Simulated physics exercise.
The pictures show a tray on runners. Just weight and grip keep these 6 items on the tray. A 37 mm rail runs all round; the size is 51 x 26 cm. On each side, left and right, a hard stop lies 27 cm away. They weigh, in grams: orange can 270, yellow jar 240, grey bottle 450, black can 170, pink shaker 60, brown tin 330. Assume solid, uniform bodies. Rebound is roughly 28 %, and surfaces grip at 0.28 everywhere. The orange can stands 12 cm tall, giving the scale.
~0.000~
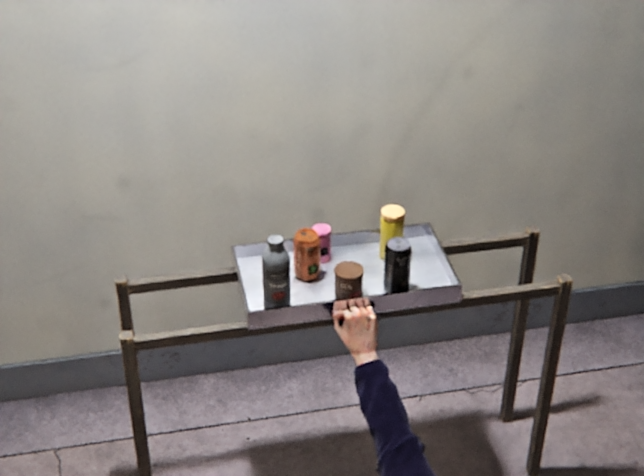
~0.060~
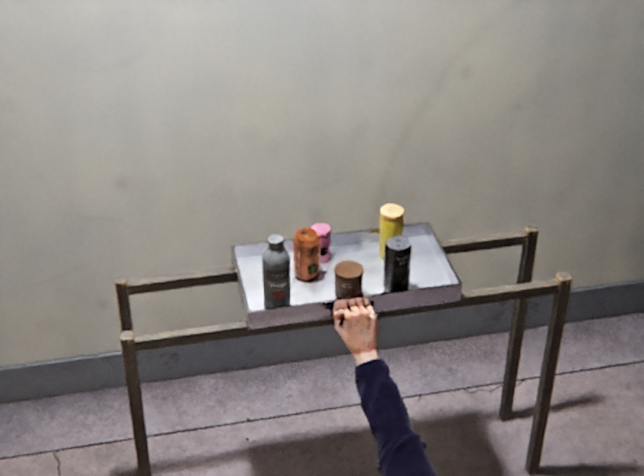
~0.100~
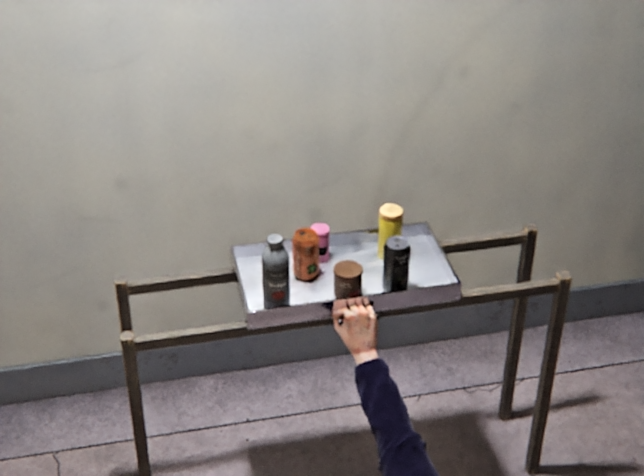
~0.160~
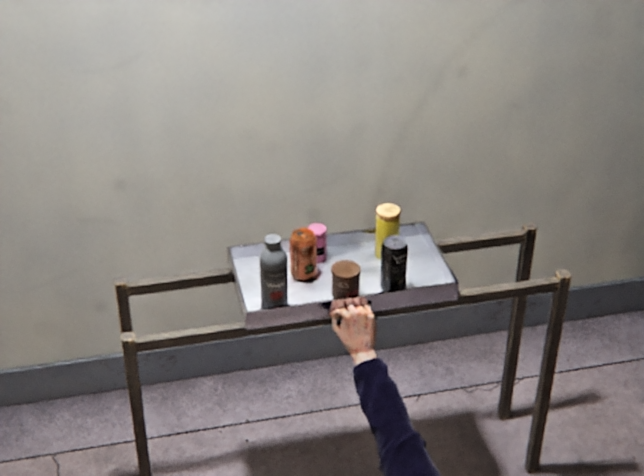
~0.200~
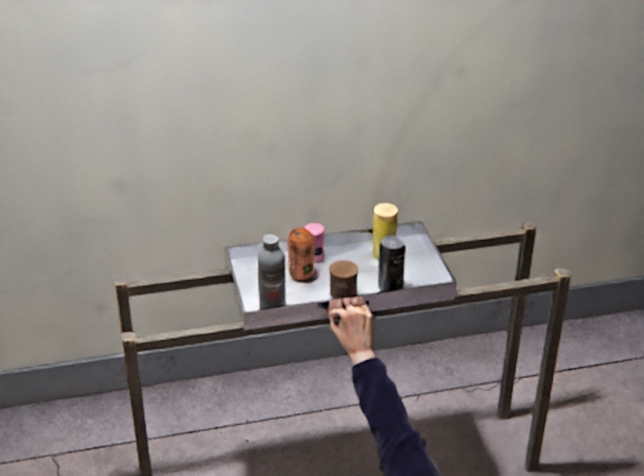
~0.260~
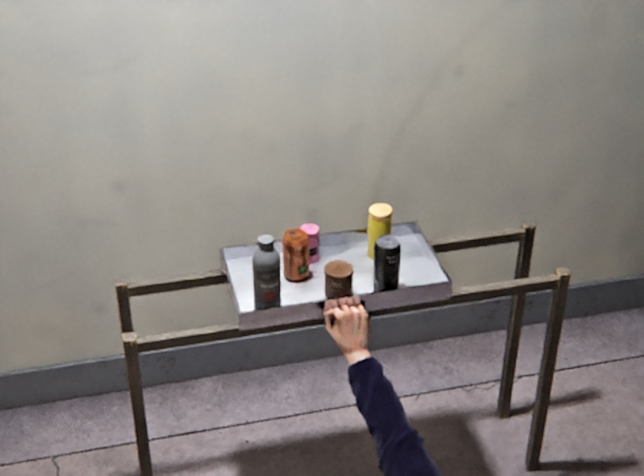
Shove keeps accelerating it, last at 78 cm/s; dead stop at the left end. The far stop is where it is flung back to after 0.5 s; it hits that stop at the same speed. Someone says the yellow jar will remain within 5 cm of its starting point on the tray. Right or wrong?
Right.
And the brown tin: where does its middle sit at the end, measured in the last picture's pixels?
Its middle comes to rest around (455, 264).
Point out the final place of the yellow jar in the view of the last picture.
Close to (490, 217).
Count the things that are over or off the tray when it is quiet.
The number here is 0.
Around 0.86 s, tray moved 27 cm left; yellow jar shifted 8 cm near (256, 249); grey bottle at 12° to upright; pink shaker shifted 8 cm.
Around 1.86 s, tray moved 16 cm left; yellow jar shifted 10 cm near (292, 245); brown tin shifted 10 cm; orange can shifted 10 cm.
Around 2.76 s, tray moved 27 cm right; yellow jar shifted 2 cm near (484, 218); grey bottle shifted 5 cm; black can shifted 2 cm.
Finally (3.2 s), not toppled but over 5 cm from the start, grey bottle; the other 5 still in place (within 5 cm). Final places as that camera would see them, yellow jar near (490, 217).
